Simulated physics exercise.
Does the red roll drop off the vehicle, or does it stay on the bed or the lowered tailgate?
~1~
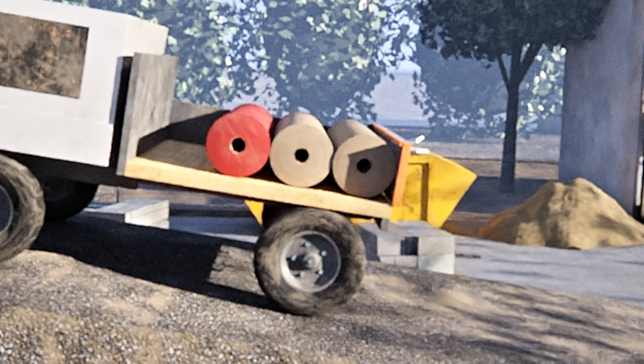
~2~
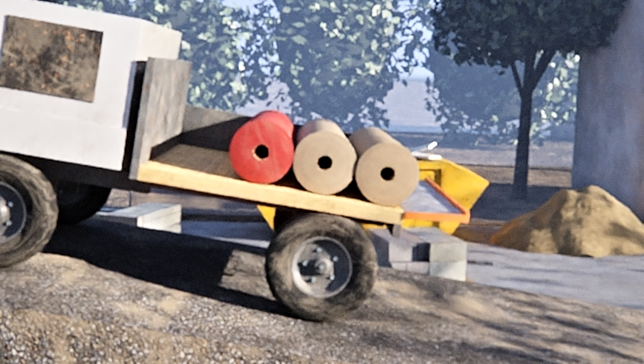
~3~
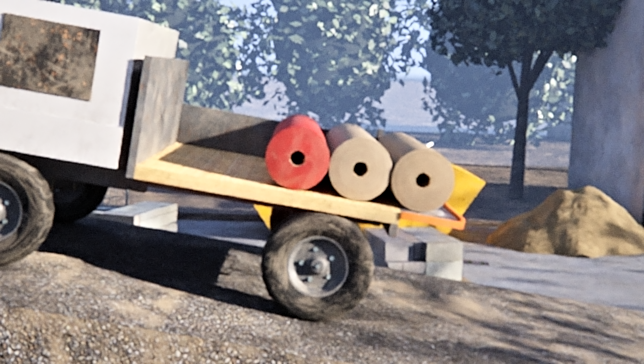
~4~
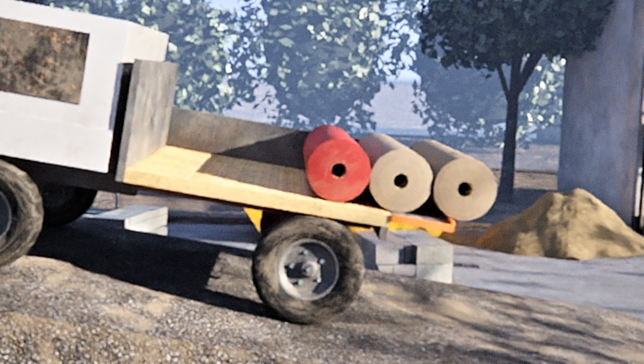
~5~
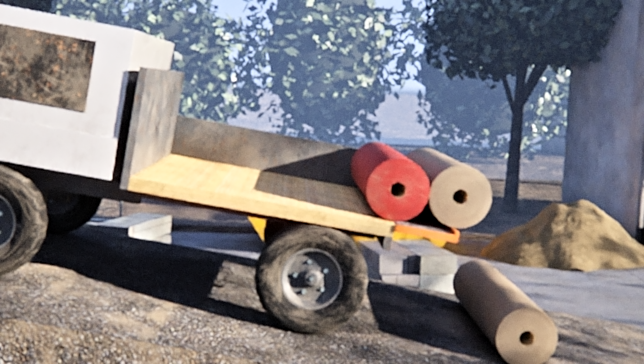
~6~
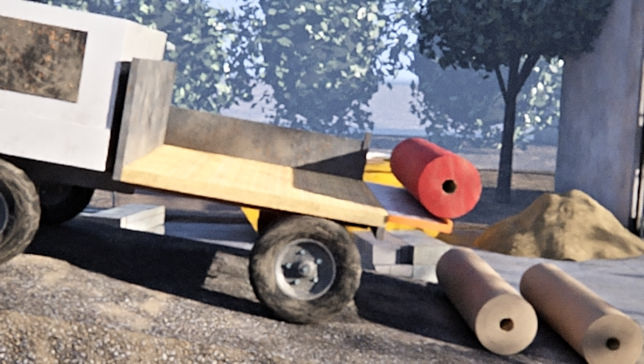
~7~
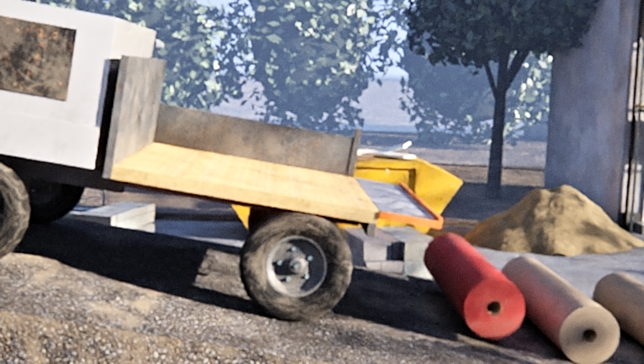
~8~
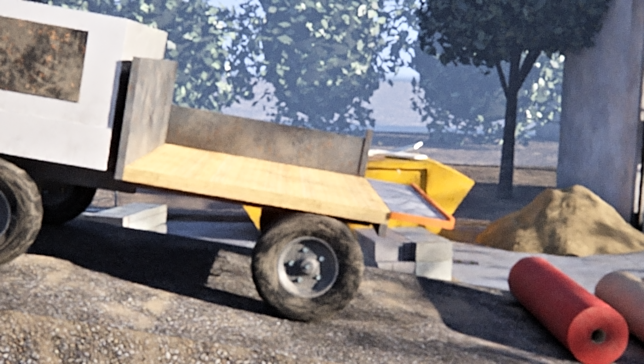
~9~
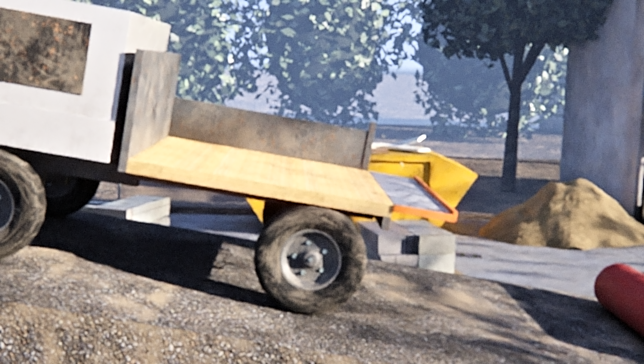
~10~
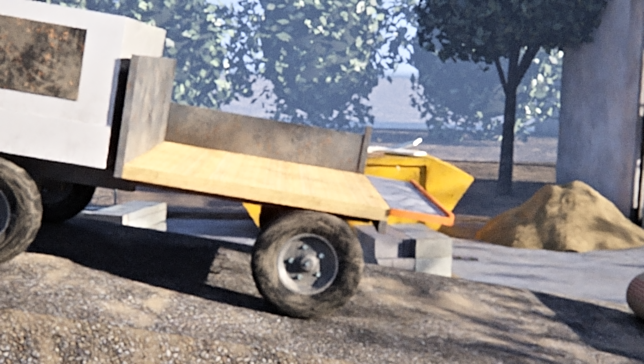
The red roll drops off the vehicle. It rolls over the lowered tailgate after the two tan rolls, lands on the ground and keeps rolling away to the right.
